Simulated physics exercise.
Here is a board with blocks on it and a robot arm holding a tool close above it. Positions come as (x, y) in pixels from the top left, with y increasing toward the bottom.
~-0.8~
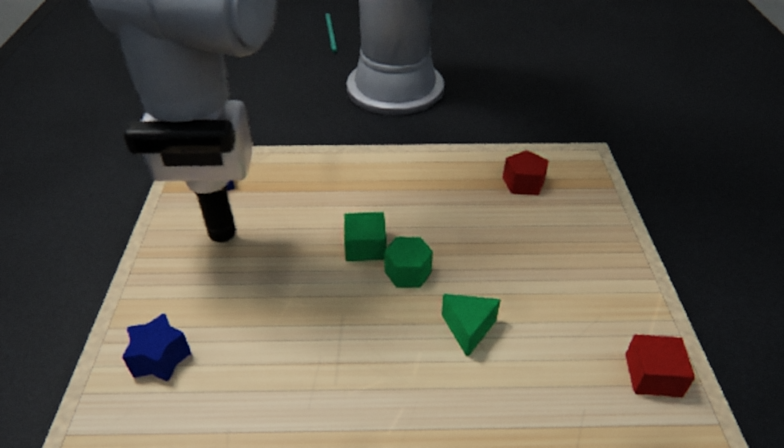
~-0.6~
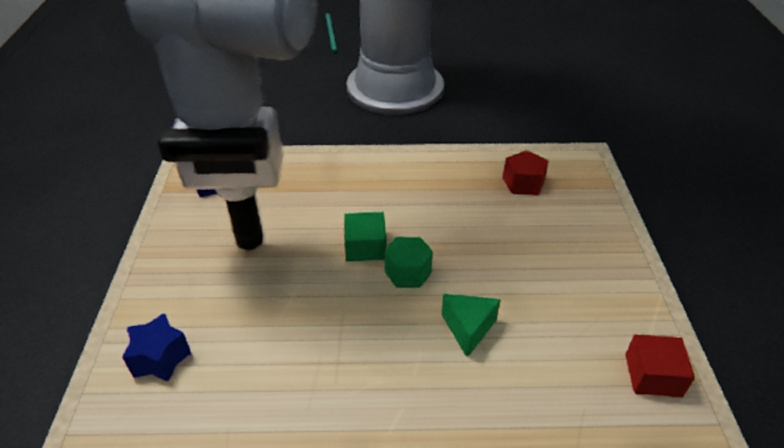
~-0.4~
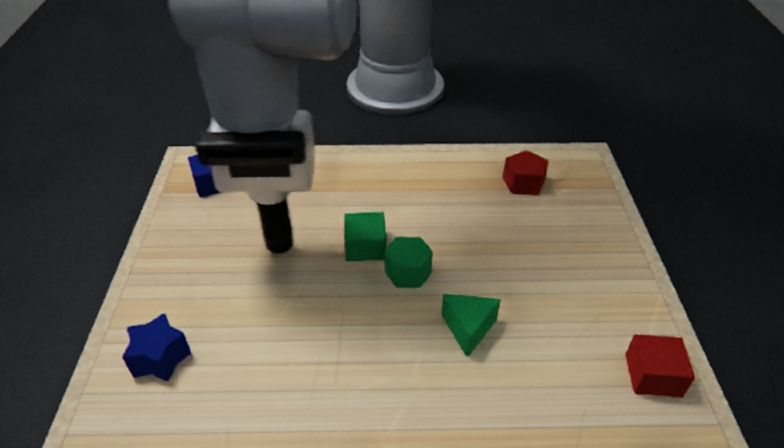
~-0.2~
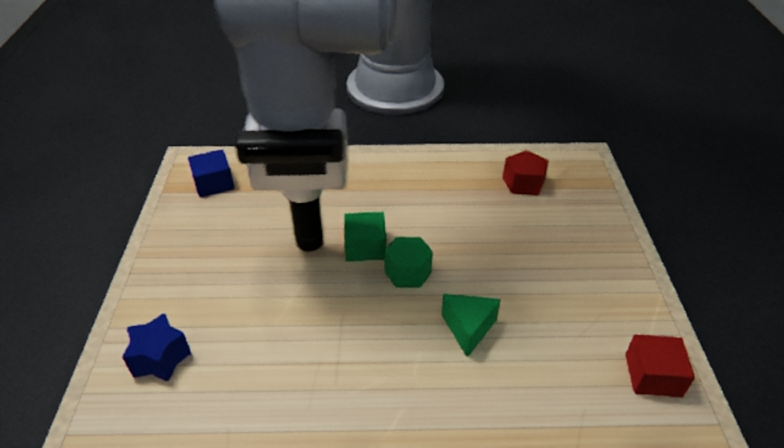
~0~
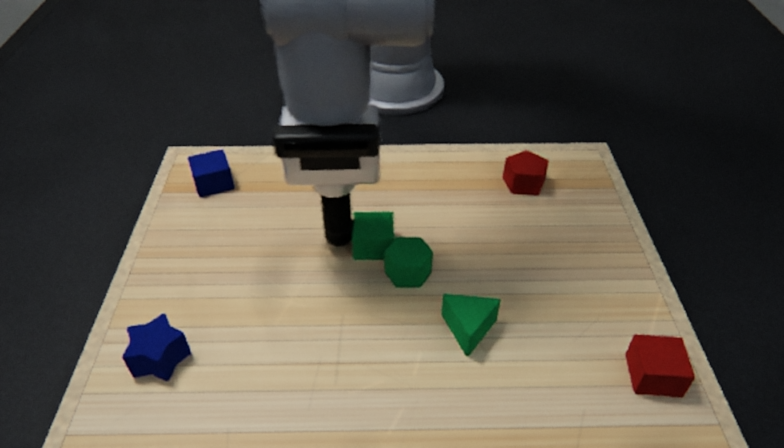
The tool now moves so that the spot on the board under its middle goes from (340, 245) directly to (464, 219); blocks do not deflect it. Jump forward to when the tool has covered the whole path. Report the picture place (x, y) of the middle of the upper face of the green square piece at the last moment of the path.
Final place: (471, 223).
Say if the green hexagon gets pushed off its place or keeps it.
The push reaches it.
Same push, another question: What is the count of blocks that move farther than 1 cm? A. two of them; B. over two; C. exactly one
A - two of them.
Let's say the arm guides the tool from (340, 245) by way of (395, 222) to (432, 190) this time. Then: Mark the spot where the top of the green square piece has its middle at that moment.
I'd guess (418, 219).
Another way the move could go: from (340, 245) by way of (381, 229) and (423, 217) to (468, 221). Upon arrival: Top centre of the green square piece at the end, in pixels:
The middle of its upper face will lie at (431, 222).
On the path given first. One third of the way, tool at (384, 228); green square piece at (418, 220), turned 20° clockwise; green hexagon at (422, 255), turned 40° clockwise.
Two thirds of the way, tool at (424, 219); green square piece at (455, 220), turned 40° clockwise; green hexagon at (423, 255), turned 40° clockwise.
At the end, tool at (465, 211); green square piece at (471, 223), turned 70° clockwise; green hexagon at (423, 255), turned 40° clockwise.
